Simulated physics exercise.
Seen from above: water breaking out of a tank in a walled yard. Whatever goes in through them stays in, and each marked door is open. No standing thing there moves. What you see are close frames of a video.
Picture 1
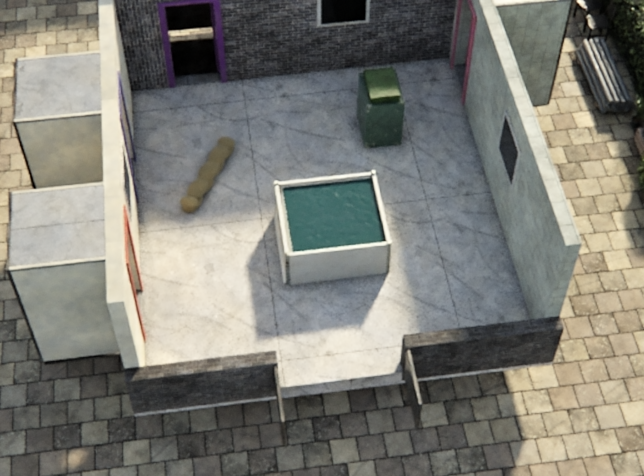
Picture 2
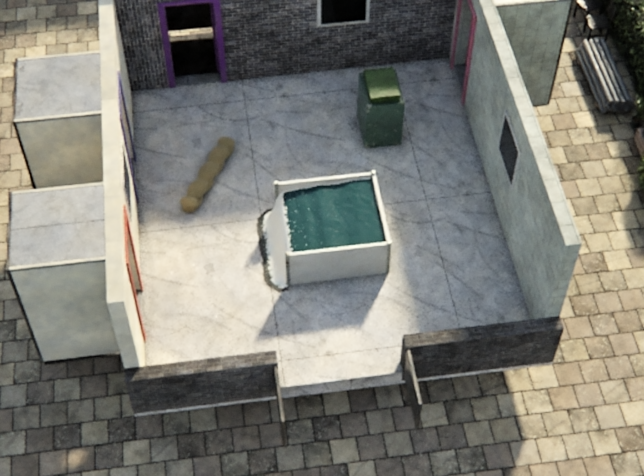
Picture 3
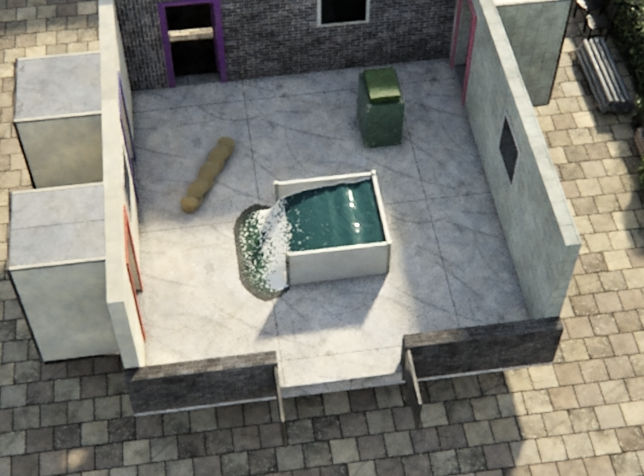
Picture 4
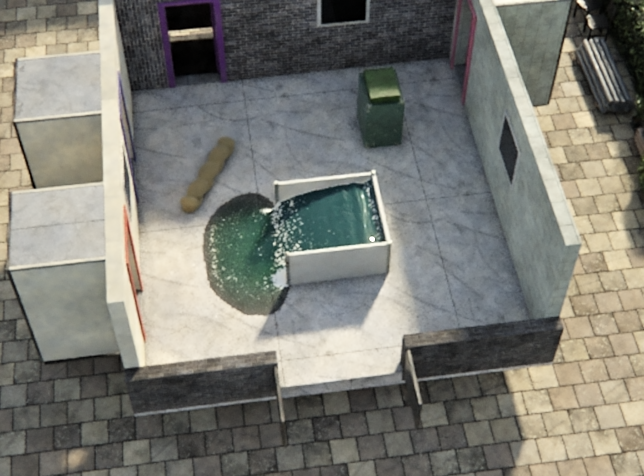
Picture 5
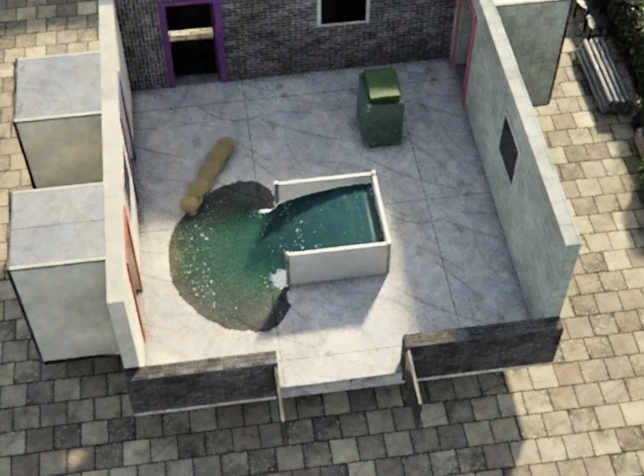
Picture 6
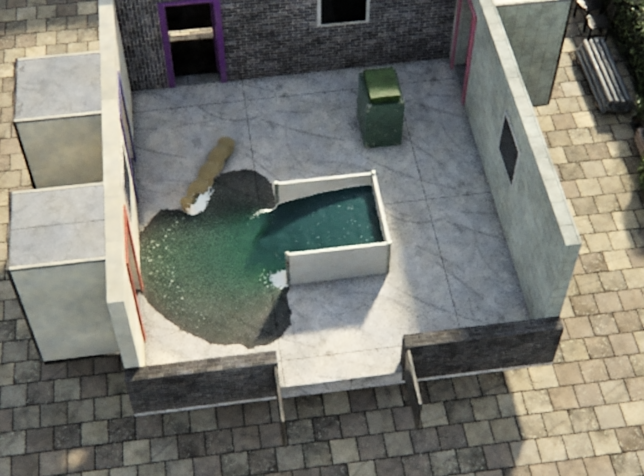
In a walled yard, water bursts from the tank's left side and spreads across the floor.
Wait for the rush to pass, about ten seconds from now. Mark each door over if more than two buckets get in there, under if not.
Pink door - under; red door - over; blue door - under; purple door - over.
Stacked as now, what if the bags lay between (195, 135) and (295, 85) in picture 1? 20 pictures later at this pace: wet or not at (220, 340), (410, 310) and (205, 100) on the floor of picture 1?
Going through them, they'd be waterlogged, then left unsoaked, then waterlogged.
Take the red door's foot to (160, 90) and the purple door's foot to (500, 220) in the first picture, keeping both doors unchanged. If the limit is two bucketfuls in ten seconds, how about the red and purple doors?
Taking them in turn, the red door crosses the limit and the purple door remains below the limit.
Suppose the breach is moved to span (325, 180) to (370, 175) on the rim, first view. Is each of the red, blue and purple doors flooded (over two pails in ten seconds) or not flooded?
As I see it, the red door stays within limits, the blue door stays within limits and the purple door overshoots.
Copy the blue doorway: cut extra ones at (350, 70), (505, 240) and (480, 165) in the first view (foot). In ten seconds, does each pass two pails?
First door doesn't reach it, second door doesn't reach it, third door doesn't reach it.
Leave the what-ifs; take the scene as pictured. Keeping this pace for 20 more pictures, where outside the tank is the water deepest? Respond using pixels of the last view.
I'd put it around (147, 391).
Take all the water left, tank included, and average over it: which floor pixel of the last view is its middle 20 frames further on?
My pick is pixel (219, 247).
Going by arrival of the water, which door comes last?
Answer - the door marked pink.
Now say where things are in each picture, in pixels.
The tank at (332, 216) is whole and still, in the first frame.
The front is at (284, 288), out from the gap at (284, 237), in the second frame.
Water pours out at (284, 239) and has run to (264, 296), in the third frame.
Water pours out at (284, 240) and has run to (248, 310), in the fourth frame.
Water pours out at (284, 241) and has run to (177, 281), in the fifth frame.
The front is at (142, 285), out from the gap at (284, 241), in the sixth frame.
A moment on, water covers 25 % of the floor; the pink door not reached, the red door over two buckets in, the blue door wet at the sill, nothing in, the purple door not reached.
Next, water covers 35 % of the floor; the pink door not reached, the red door far over two buckets in, the blue door wet at the sill, nothing in, the purple door not reached.
Then, water covers 50 % of the floor; the pink door not reached, the red door far over two buckets in, the blue door under two buckets in, the purple door over two buckets in.
Later, water covers 75 % of the floor; the pink door not reached, the red door far over two buckets in, the blue door under two buckets in, the purple door far over two buckets in.
In the end, water covers 95 % of the floor; the pink door wet at the sill, nothing in, the red door far over two buckets in, the blue door under two buckets in, the purple door far over two buckets in.
